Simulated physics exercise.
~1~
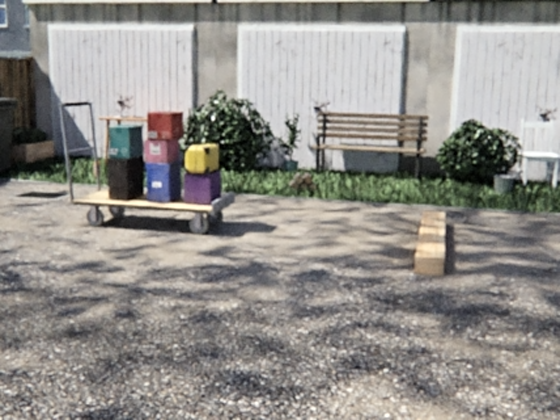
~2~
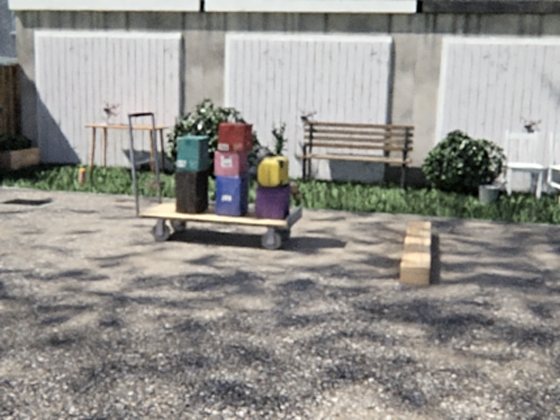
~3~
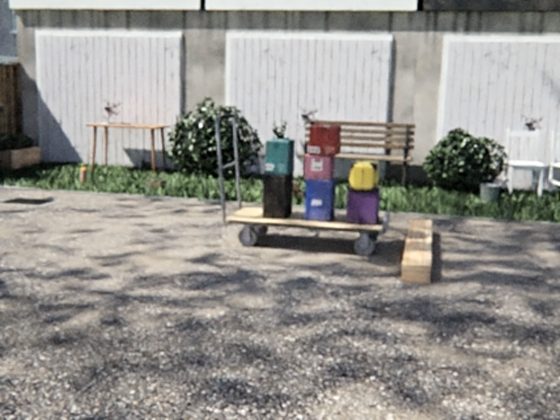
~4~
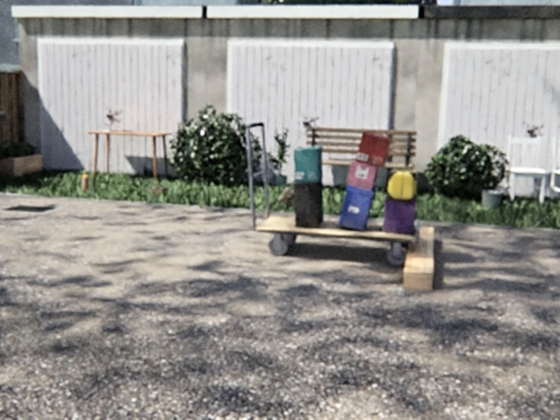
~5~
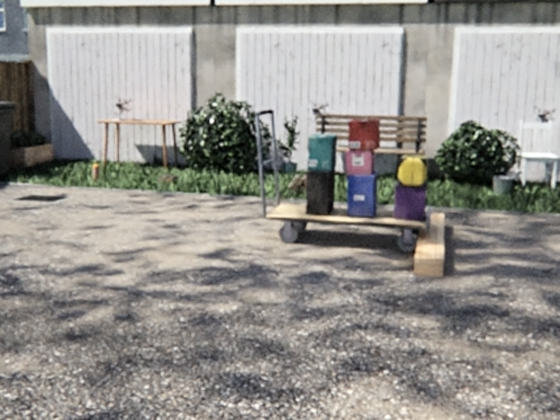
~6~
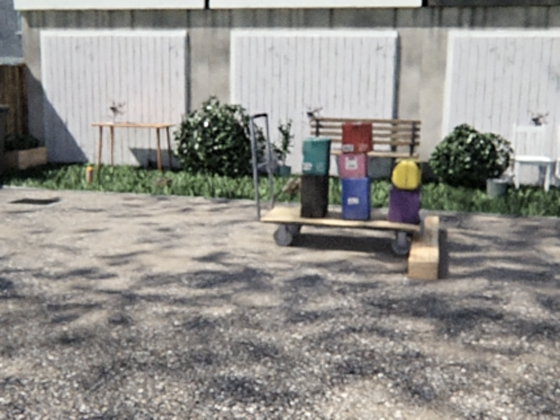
To begin with, a flat goods trolley carrying three stacks of coloured boxes rolls from left to right across a sunlit paved yard, with a bench, bushes and pale wall panels behind it. It nears a low wooden sill on the right and comes to a stop against it. The middle stack then tips toward the right, its red carton and pink parcel leaning above the blue tote. The stack rocks back to the left and settles nearly upright. In the end the trolley rests at the sill with every box still aboard, the yellow suitcase still on the purple carton.
